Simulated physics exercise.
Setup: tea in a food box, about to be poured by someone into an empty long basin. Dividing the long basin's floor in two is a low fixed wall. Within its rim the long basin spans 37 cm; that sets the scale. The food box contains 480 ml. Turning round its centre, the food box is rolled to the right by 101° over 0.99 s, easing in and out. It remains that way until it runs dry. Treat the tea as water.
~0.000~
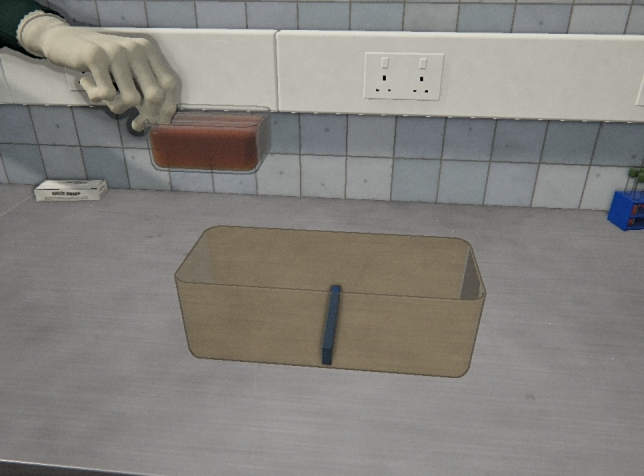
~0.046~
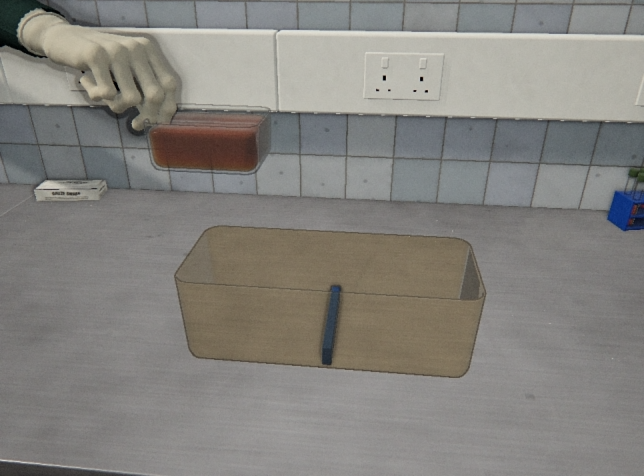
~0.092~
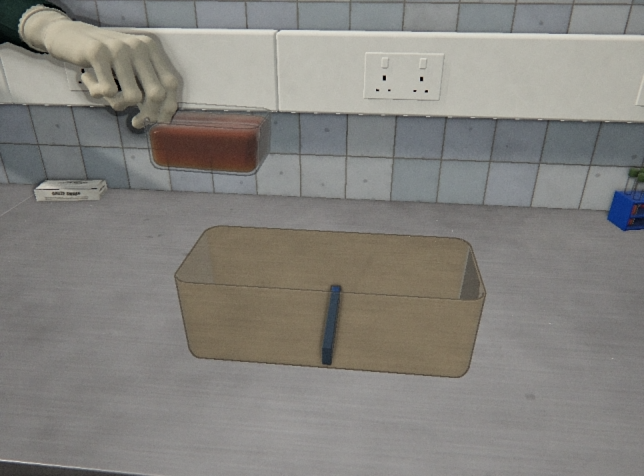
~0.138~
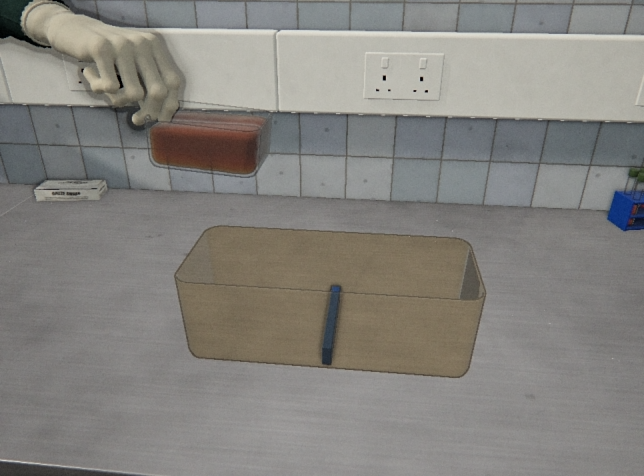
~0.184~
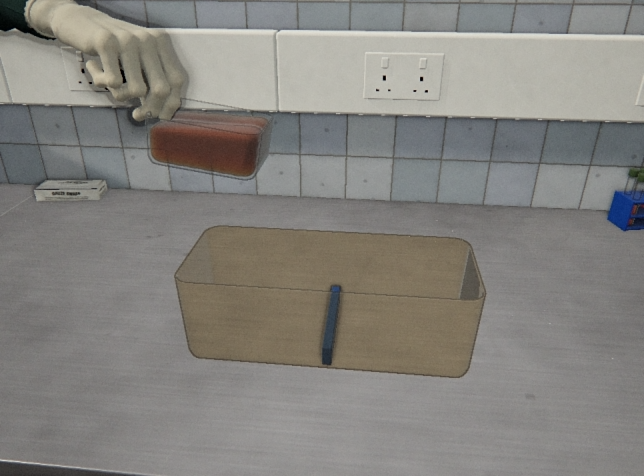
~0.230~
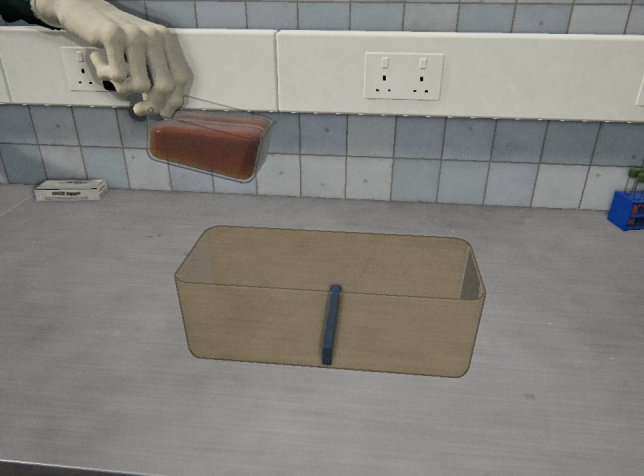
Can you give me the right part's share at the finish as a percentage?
Sure, about 51 percent.
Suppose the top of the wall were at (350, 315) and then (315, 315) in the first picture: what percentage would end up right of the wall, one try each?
The first try gives 15 percent and the second 70 percent.
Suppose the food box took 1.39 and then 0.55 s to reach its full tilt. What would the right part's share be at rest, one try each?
Try 1: Approx. 50 %; try 2: Approx. 30 %.
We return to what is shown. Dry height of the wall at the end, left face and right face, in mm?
Left about 20 mm, while the right is about 18 mm.
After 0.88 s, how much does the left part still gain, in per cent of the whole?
Roughly 12 percent.
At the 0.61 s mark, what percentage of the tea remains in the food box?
I'd put it near 34 percent.
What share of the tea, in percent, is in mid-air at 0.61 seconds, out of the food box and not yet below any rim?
Some 44 % is the figure.
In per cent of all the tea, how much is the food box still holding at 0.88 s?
7 %.
By 0.61 s the tilt is 68° and 35 per cent is still to pour, 12 is left of the wall and 9 right of it.
By 0.88 s the tilt is 98° and 7 per cent is still to pour, 37 is left of the wall and 50 right of it.
By 1.17 s the tilt is 101° and 0 per cent is still to pour, 47 is left of the wall and 50 right of it.
By 1.49 s the tilt is 101° and 0 per cent is still to pour, 48 is left of the wall and 51 right of it.
At rest 48 per cent lies left of the wall, 51 right of it and 1 outside.
